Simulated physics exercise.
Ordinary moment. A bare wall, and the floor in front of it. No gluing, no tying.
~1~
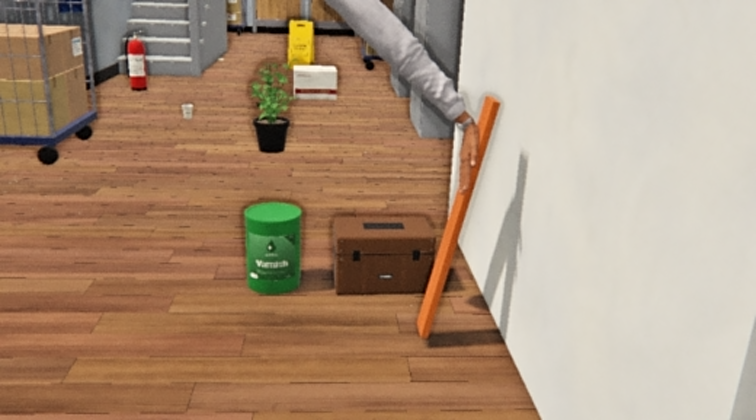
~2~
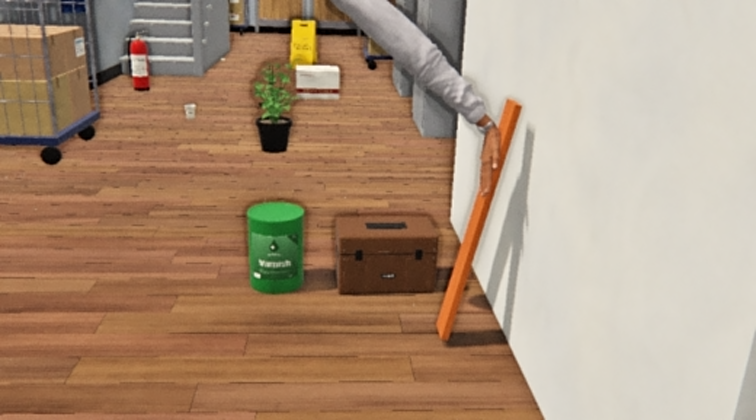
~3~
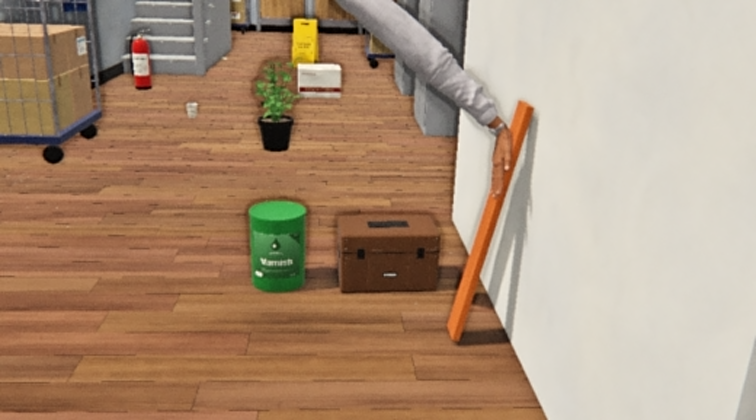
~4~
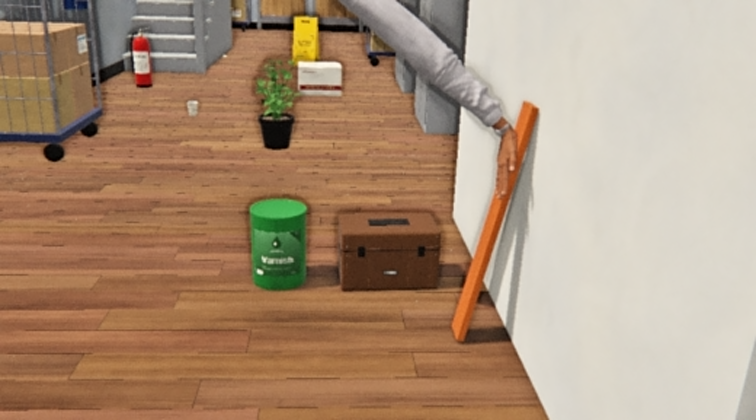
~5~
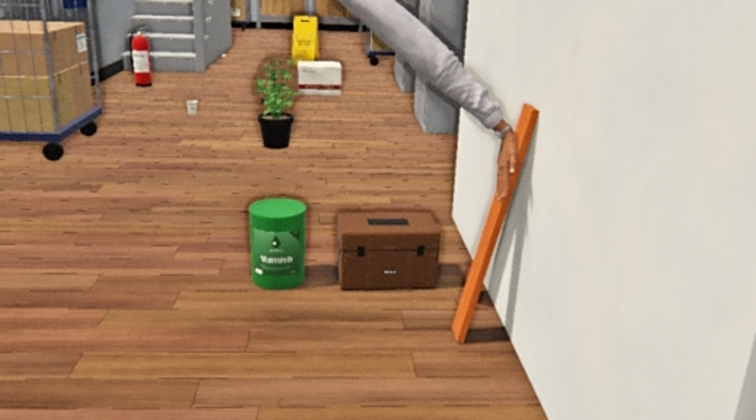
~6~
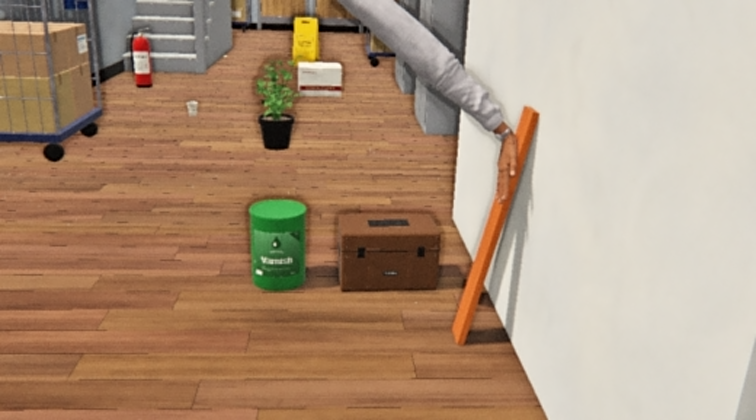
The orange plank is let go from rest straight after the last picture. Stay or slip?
It does not budge.
Then, 0.20 s on from there, no change.
Then, 0.70 s on from there, orange plank resting near (493, 230).
In the end, all 3 unmoved. At the end, from the last picture's camera, orange plank near (493, 230). The plank remains leaning.
